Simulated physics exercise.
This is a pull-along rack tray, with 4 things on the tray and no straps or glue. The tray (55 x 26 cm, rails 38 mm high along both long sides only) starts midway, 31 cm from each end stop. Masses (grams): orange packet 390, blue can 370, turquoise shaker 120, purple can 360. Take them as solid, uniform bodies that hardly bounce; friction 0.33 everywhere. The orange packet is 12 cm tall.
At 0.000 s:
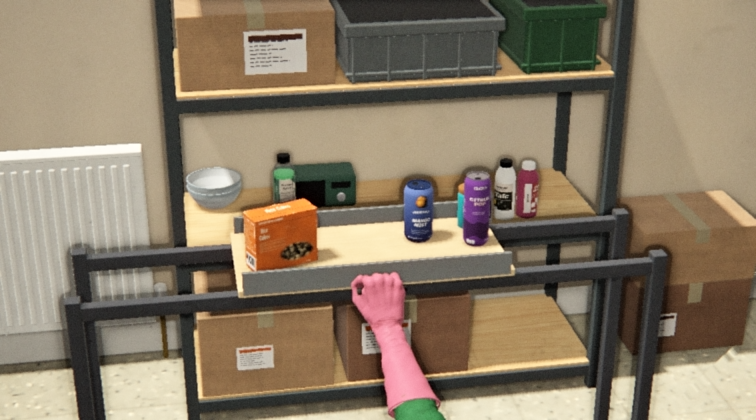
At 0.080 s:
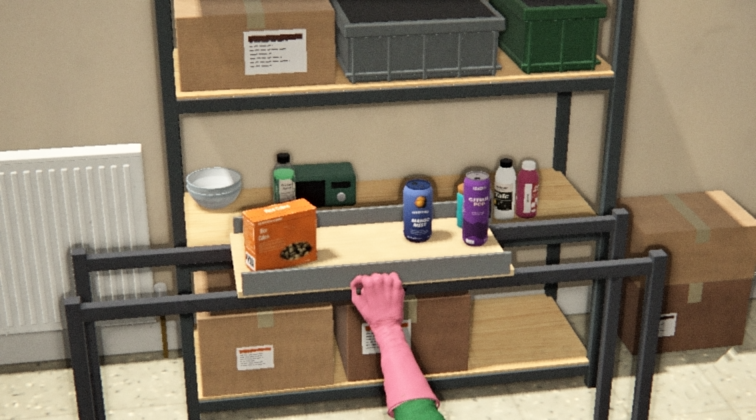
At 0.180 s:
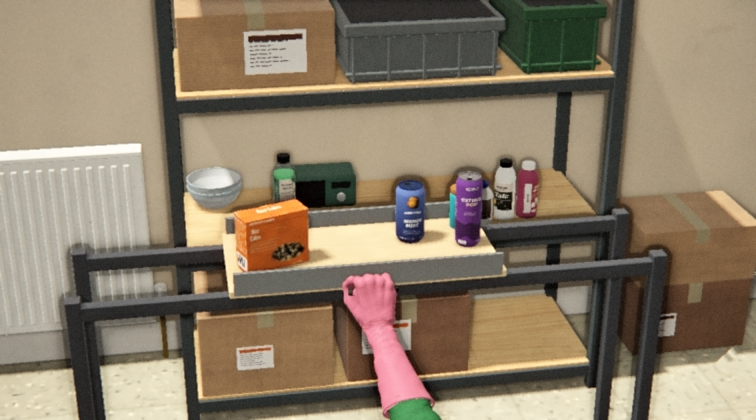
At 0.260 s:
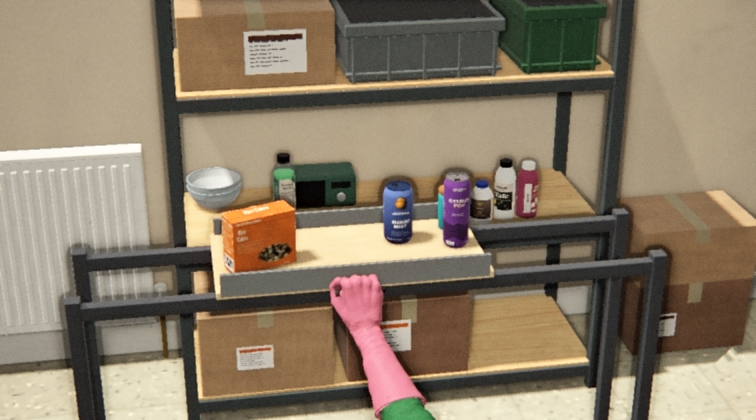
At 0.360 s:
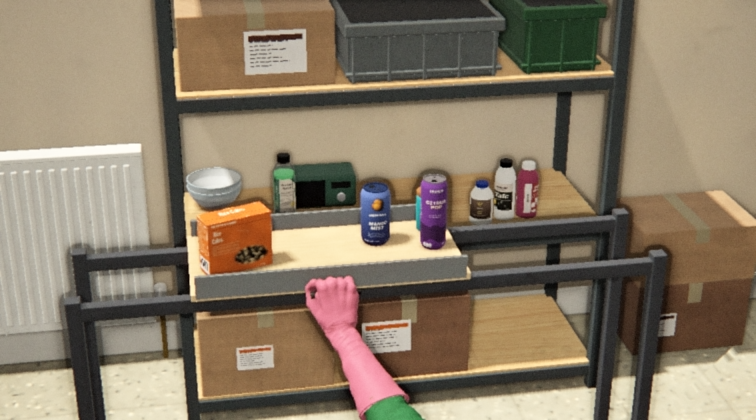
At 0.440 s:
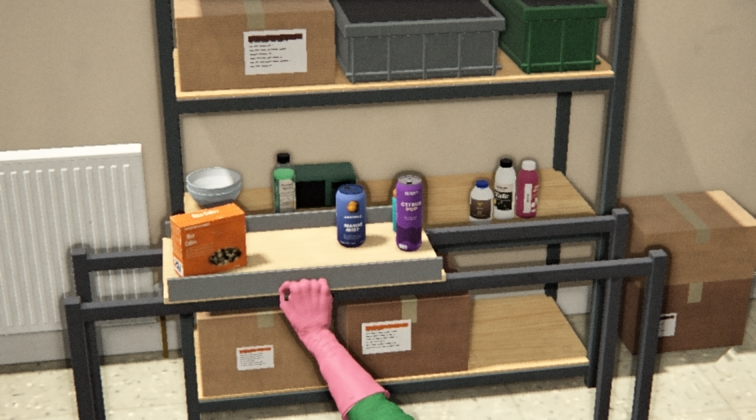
A shallow tray carrying an orange packet, a blue can, a purple can and a turquoise shaker stayed still briefly, then slid left along the rack as a pink-gloved hand moved with it.
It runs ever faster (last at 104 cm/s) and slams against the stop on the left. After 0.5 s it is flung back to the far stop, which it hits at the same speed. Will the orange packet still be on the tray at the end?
The orange packet falls out.
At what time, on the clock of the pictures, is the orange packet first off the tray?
Near 0.8 s.
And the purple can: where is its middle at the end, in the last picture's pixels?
Near (617, 199).
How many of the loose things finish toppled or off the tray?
That comes to 1.
After 0.74 s, tray 31 cm left; orange packet slid 9 cm near (79, 251); purple can slid 9 cm; blue can slid 9 cm.
After 1.24 s, tray 31 cm left; orange packet now off the tray; purple can slid 15 cm; turquoise shaker slid 15 cm.
After 1.94 s, tray 2 cm left; purple can slid 15 cm; turquoise shaker slid 15 cm; blue can slid 15 cm.
After 2.44 s, tray 31 cm right; turquoise shaker leaning 3°; purple can slid 5 cm; blue can slid 5 cm.
At rest (3.0 s), off the tray, orange packet; the other 3 in place, give or take 5 cm.
